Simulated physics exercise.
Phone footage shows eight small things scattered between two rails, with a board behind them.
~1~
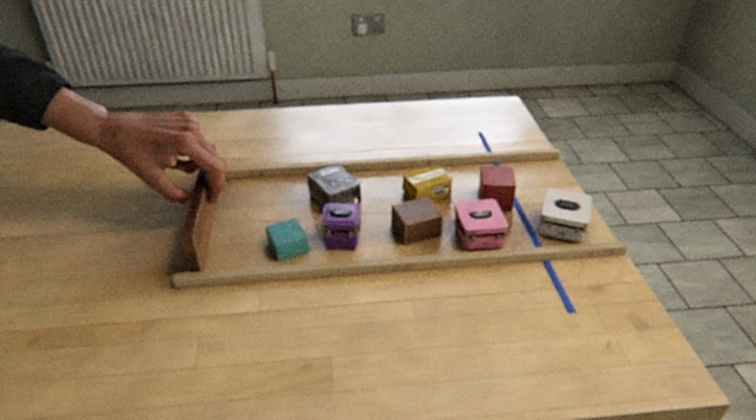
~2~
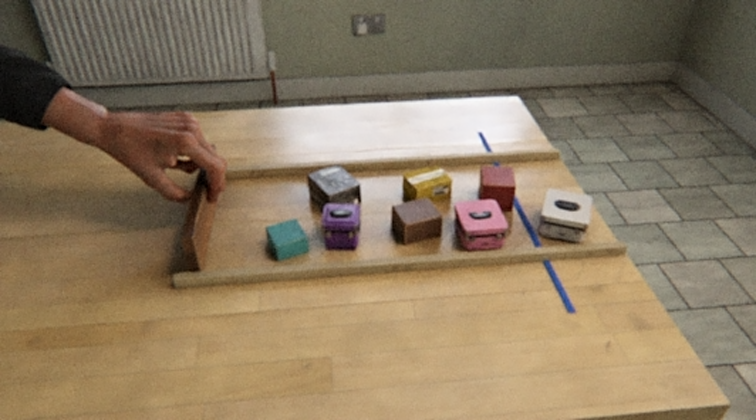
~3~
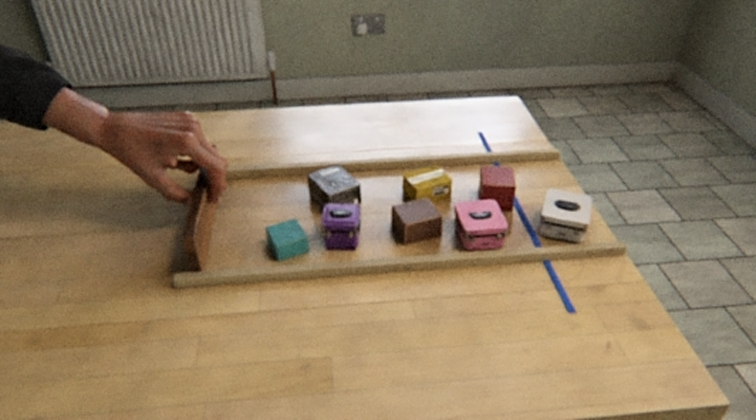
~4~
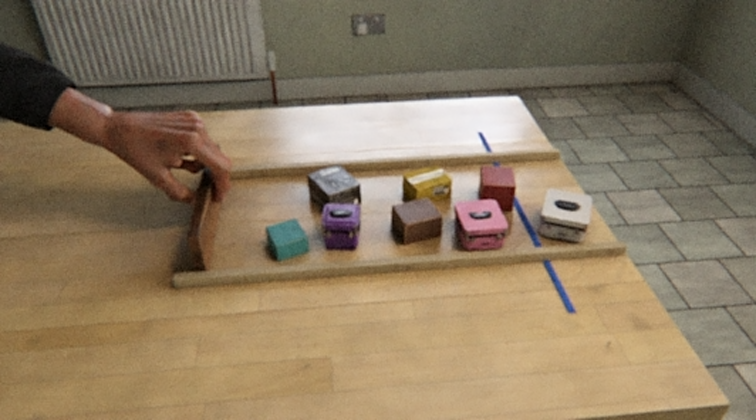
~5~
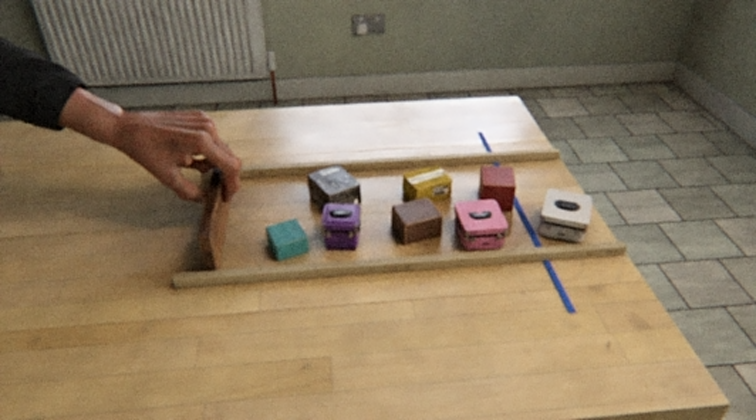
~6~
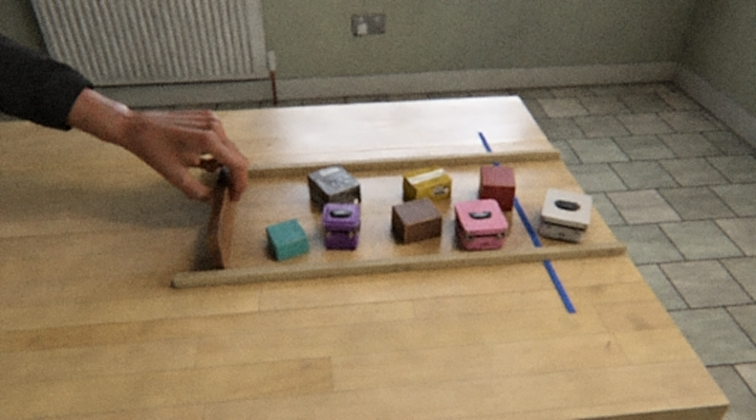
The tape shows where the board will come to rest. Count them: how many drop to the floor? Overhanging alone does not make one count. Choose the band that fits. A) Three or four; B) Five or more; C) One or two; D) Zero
Three or four (A).
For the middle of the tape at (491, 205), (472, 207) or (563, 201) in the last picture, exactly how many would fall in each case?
In order, the counts are 2, 1 and 6.
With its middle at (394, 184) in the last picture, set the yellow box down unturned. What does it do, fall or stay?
Placed like that, it is safe.
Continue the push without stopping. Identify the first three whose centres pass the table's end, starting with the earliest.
In order: The white case, the pink case and the red block.
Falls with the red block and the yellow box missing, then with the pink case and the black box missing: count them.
The number is 3 for the first case and 2 for the second.
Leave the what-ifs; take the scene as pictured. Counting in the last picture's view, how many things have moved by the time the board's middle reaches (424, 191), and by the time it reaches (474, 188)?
First 8, after that 8.
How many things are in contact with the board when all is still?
2 touch it.
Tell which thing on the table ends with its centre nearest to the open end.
Nearest at the end: The yellow box.
Soon after, none off yet; white case at rest near (565, 216); red block at rest near (497, 189); pink case moving near (487, 225).
In the end, the number that fall off is three or four; gone, brown block, pink case, red block and white case.
